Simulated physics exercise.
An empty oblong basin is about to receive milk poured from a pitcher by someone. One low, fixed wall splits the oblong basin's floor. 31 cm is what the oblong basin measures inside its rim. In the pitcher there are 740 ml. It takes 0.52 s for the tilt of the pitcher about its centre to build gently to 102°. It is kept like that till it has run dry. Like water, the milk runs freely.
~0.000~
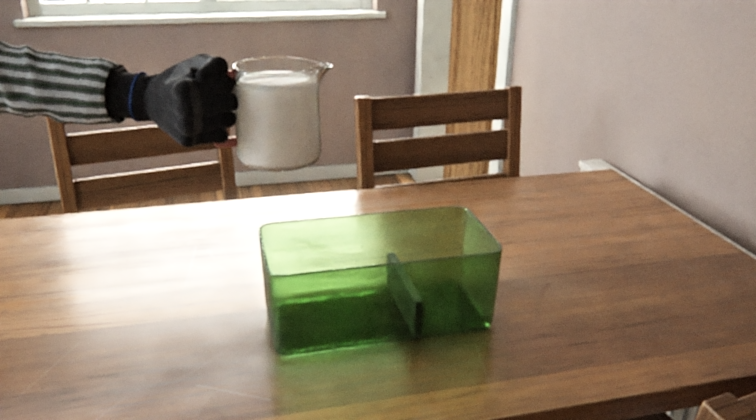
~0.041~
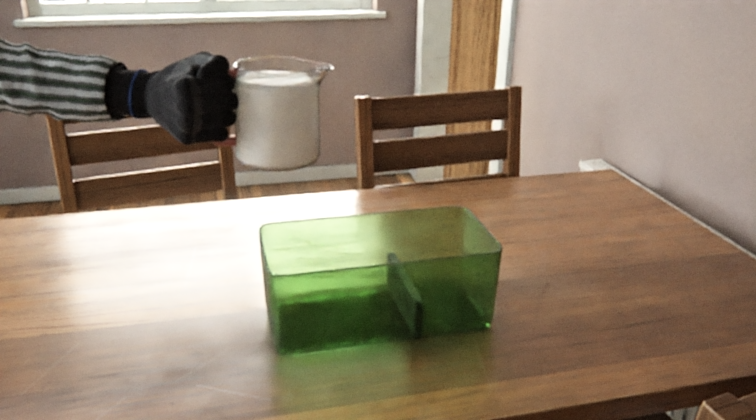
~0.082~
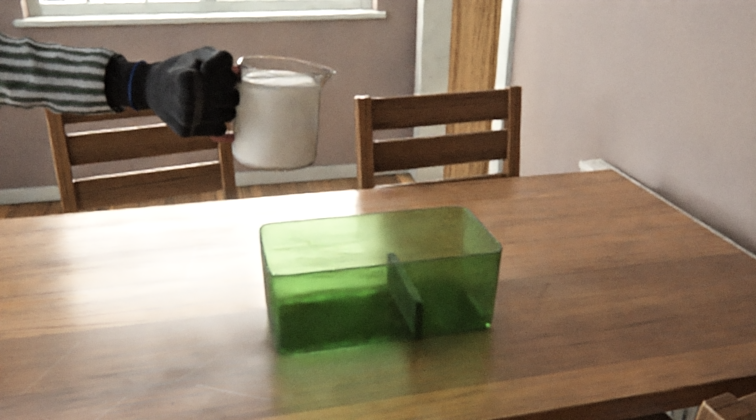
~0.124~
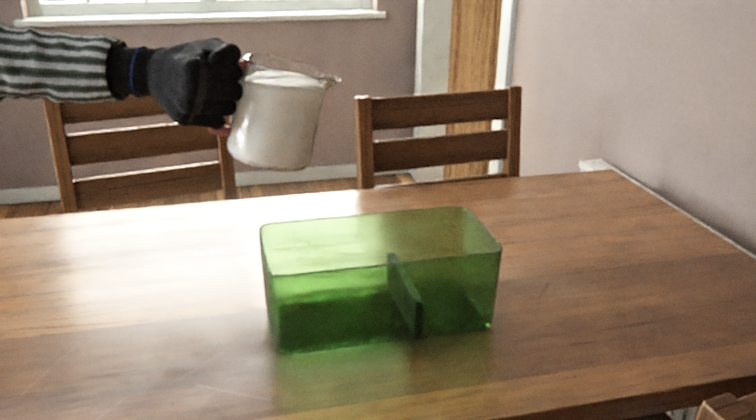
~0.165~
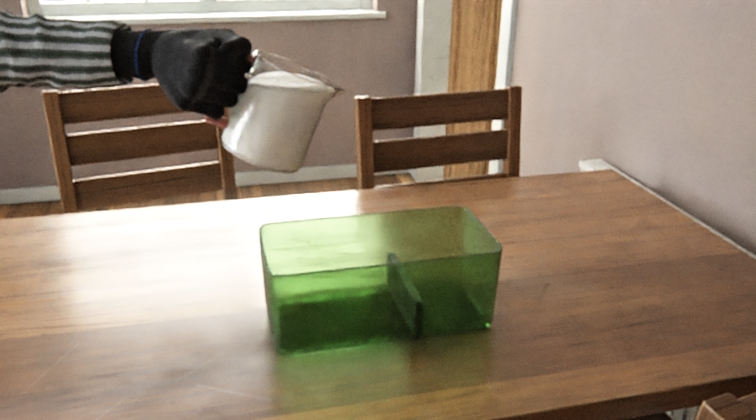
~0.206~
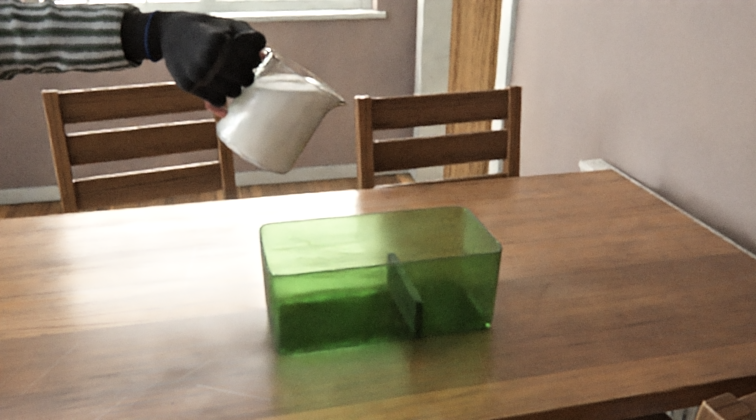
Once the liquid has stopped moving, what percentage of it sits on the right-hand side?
About 10 per cent.
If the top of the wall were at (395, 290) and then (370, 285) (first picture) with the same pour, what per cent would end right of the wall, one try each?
45 % and 90 %.
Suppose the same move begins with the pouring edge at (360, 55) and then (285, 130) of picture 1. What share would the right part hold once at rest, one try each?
Roughly 75 per cent the first time and 5 per cent the second.
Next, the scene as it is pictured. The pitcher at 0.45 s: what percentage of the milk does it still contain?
Around 58 percent.
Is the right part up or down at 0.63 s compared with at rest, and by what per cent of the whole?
It rises by about 5.
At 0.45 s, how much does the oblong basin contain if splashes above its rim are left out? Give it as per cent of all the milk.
The basin holds roughly 9 in a hundred parts at that moment.
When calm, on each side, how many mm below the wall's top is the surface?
About 34 mm on the left, about 52 mm on the right.
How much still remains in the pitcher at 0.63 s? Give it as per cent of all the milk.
Around 20 percent of it.
Then, 0.45 s in, the tilt is 98° and 59 per cent is still to pour, 8 is left of the wall and 0 right of it.
Then, 0.63 s in, the tilt is 102° and 20 per cent is still to pour, 51 is left of the wall and 5 right of it.
Then, 0.82 s in, the tilt is 102° and 6 per cent is still to pour, 69 is left of the wall and 9 right of it.
Then, 1.02 s in, the tilt is 102° and 1 per cent is still to pour, 81 is left of the wall and 9 right of it.
Finally, 84 per cent lies left of the wall, 10 right of it and 7 outside.
